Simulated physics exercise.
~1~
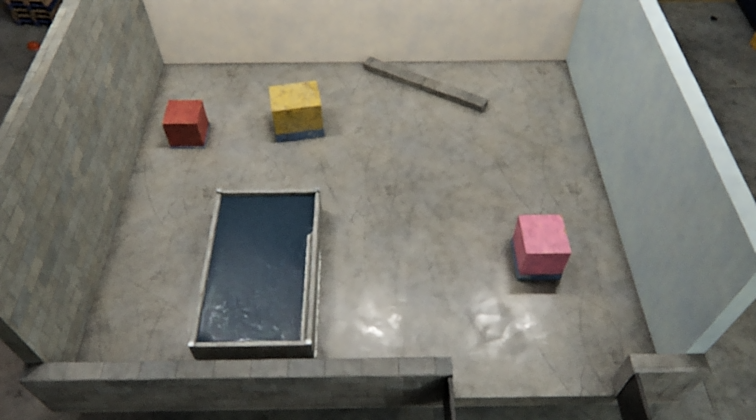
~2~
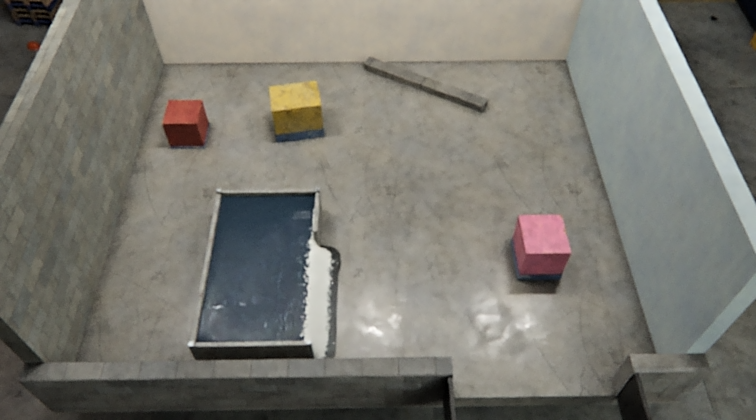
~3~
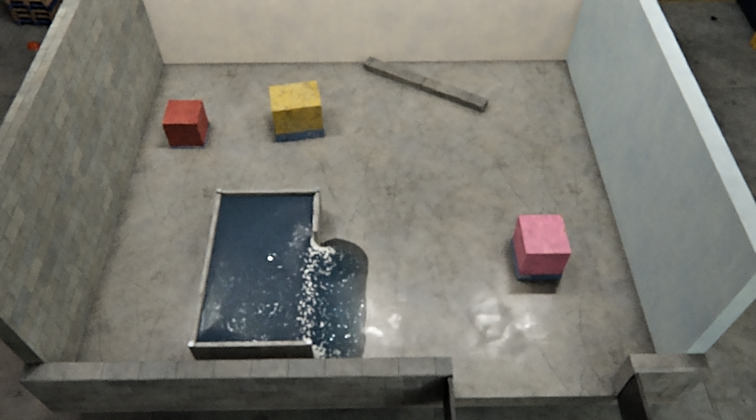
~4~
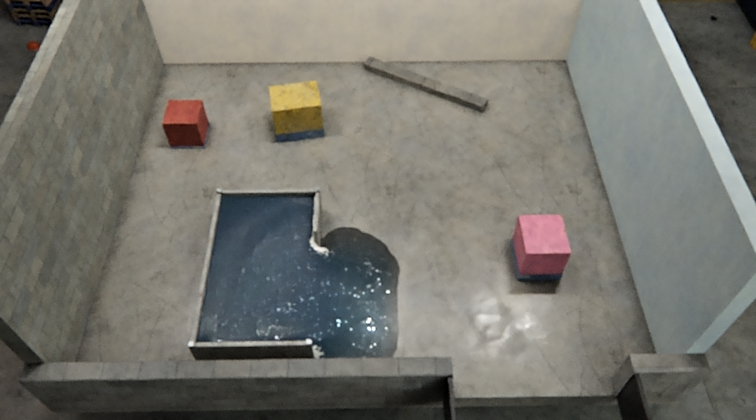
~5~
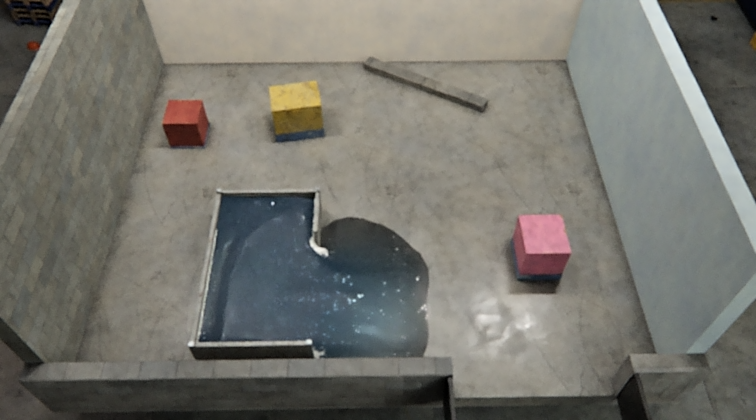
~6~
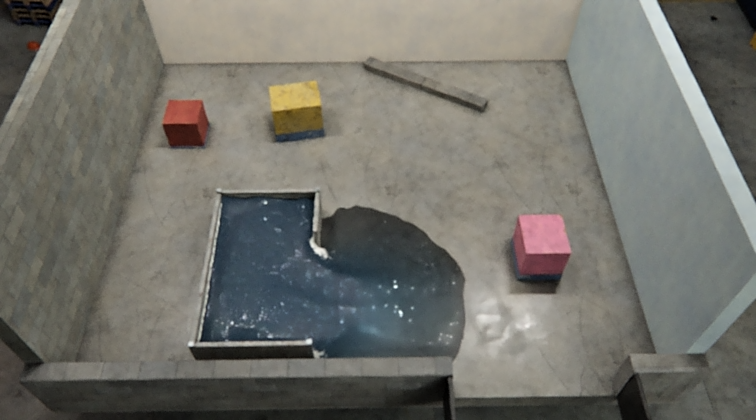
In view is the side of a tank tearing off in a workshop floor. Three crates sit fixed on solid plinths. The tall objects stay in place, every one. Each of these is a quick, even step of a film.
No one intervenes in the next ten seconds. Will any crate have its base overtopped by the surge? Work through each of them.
Each in turn: The yellow crate is spared, the red crate is spared, the pink crate is overtopped.
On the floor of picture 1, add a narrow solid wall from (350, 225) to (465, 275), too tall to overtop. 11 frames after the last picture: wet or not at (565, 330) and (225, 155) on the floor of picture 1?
Reached, untouched.
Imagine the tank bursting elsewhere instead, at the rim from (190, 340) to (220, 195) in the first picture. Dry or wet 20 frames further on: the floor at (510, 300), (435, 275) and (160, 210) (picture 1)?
Untouched, untouched, soaked.
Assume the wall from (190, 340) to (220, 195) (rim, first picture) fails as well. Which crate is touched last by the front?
It's the pink crate.
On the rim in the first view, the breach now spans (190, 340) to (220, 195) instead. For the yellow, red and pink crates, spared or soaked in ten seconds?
Then the yellow crate is untouched, the red crate gets flooded and the pink crate is untouched.
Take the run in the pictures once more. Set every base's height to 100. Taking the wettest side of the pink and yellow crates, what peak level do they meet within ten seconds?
About 150 percent and about 20 percent.
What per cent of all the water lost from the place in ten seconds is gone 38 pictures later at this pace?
Something close to 65 percent by that point.
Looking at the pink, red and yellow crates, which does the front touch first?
Answer: The pink crate.
A moment on, water covers 20 % of the floor; the yellow crate not reached, the red crate not reached, the pink crate water round its plinth.
Next, water covers 25 % of the floor; the yellow crate not reached, the red crate not reached, the pink crate water round its plinth.
Then, water covers 35 % of the floor; the yellow crate not reached, the red crate not reached, the pink crate water round its plinth.
Later, water covers 50 % of the floor; the yellow crate not reached, the red crate not reached, the pink crate water round its plinth.
In the end, water covers 60 % of the floor; the yellow crate stayed above the water, the red crate stayed above the water, the pink crate was topped.
